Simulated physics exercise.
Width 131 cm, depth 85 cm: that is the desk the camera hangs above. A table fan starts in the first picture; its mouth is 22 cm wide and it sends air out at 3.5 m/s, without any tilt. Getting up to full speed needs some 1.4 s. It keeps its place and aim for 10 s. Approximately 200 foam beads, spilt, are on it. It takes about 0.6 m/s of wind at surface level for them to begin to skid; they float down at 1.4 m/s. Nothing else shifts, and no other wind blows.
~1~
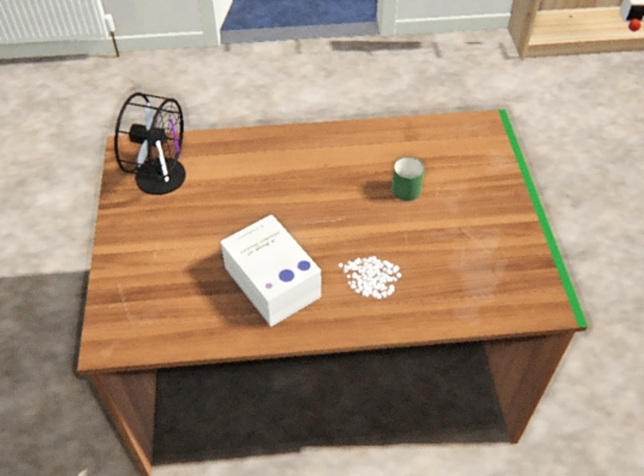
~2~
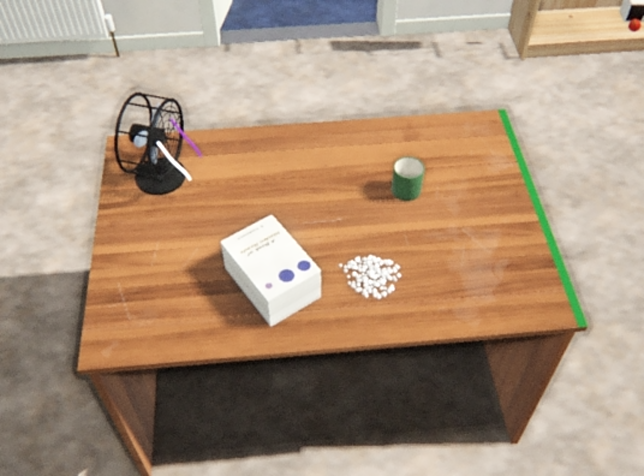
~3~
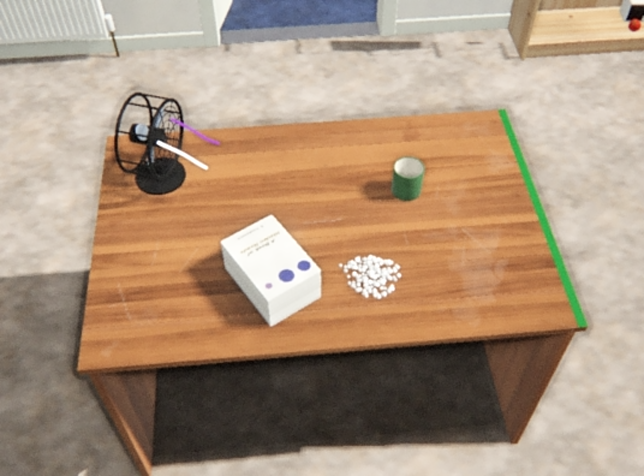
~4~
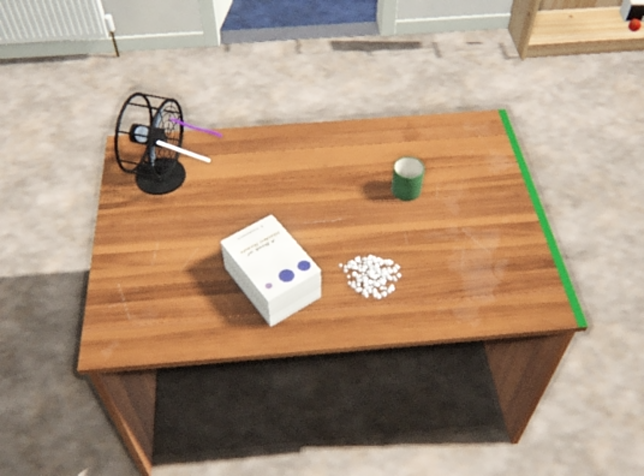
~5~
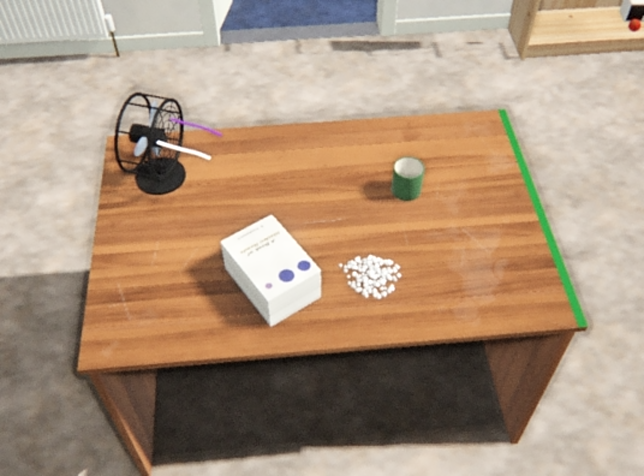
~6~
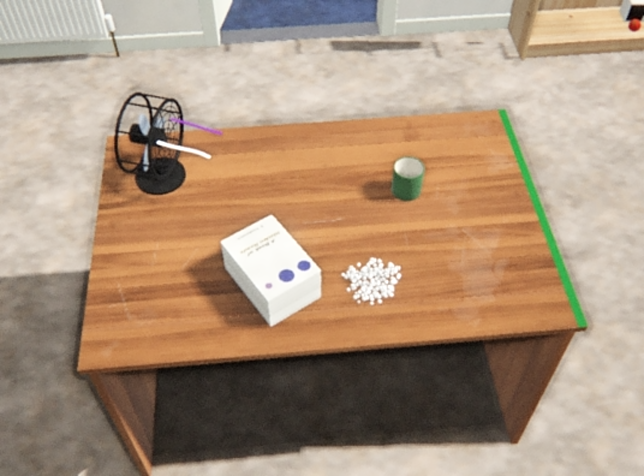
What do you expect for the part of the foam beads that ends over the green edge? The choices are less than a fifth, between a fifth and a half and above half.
The amount that finishes over the green edge is below one fifth of the lot.
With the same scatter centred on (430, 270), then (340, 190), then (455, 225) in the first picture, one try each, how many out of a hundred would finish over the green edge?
In turn about 5 %, 40 %, 100 %.
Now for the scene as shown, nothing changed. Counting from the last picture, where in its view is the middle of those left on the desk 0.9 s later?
Centre estimate: (367, 316) px.
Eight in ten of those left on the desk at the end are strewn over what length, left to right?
Around 20 centimetres from left to right.
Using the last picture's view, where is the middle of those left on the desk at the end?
Roughly at (367, 316).
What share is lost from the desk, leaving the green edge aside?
30 per cent.
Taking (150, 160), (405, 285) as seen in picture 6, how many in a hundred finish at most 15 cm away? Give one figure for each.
I would say around 0 % and 20 % respectively.
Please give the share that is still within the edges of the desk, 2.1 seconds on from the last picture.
Some 70 per cent at that time.
Then, 0.9 s after the last picture the count stands so, 0 % are over the green edge; the middle of those still in play is near (367, 316).
Then, 2.1 s after the last picture the count stands so, 0 % are over the green edge; the middle of those still in play is near (367, 316).
Then, 4.4 s after the last picture the count stands so, 0 % are over the green edge; the middle of those still in play is near (367, 316).
Then, 8.9 s after the last picture, at the end, 0 % are over the green edge; the middle of those still in play is near (367, 316).
